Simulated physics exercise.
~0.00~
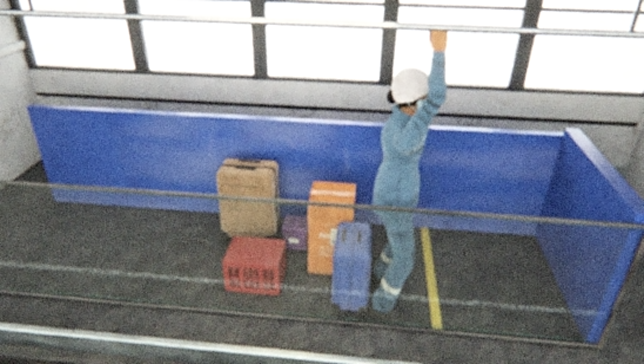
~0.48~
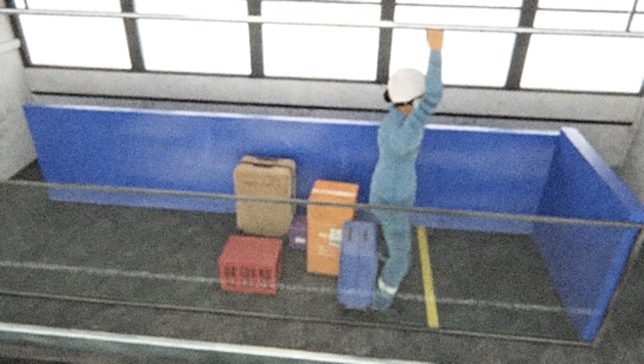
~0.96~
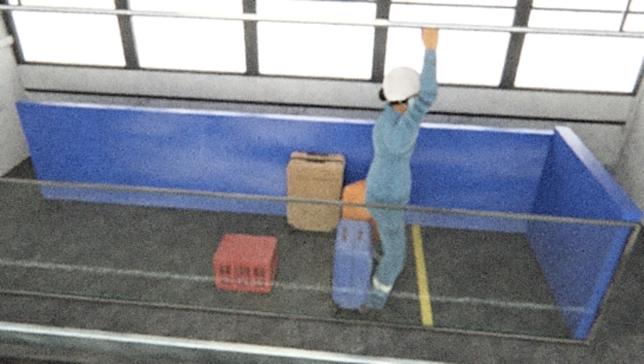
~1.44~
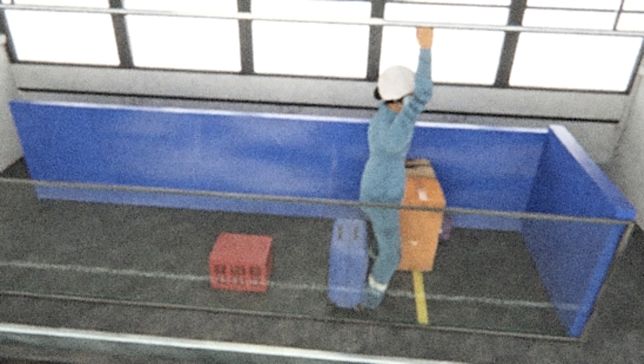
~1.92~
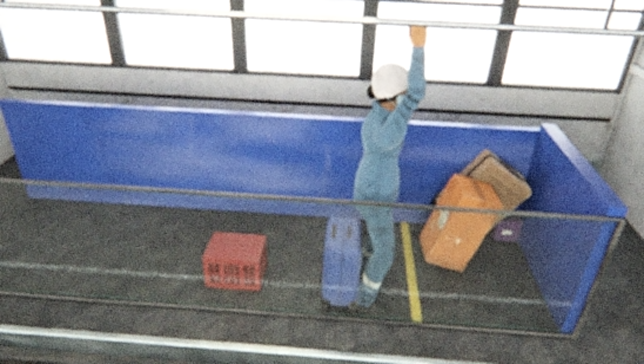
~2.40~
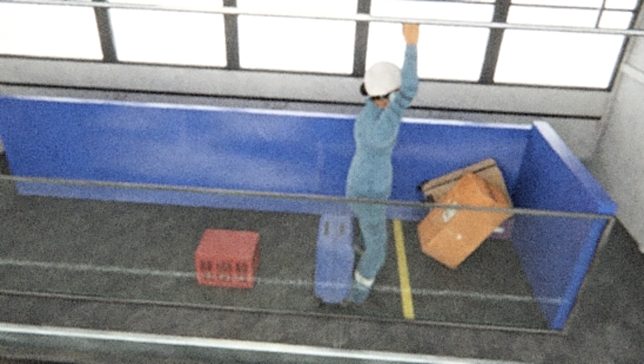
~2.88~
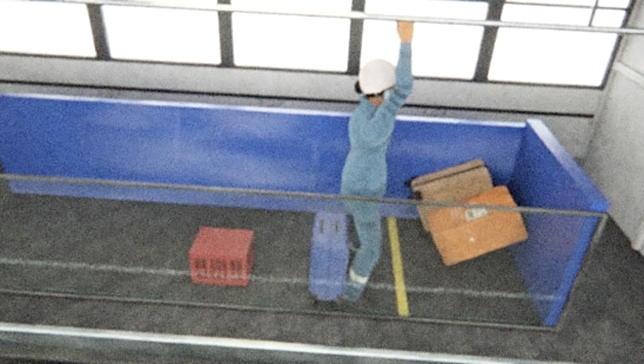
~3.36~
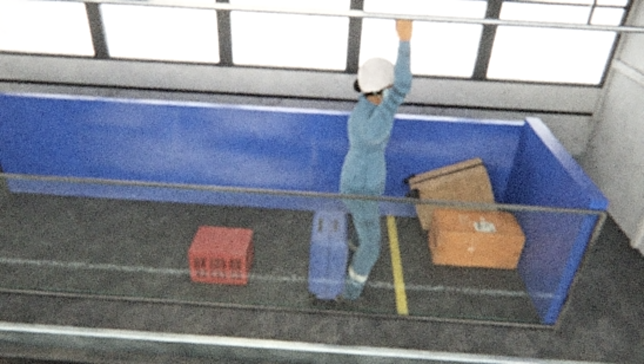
In a bus luggage bay, two cases slide right past a braced passenger and topple.
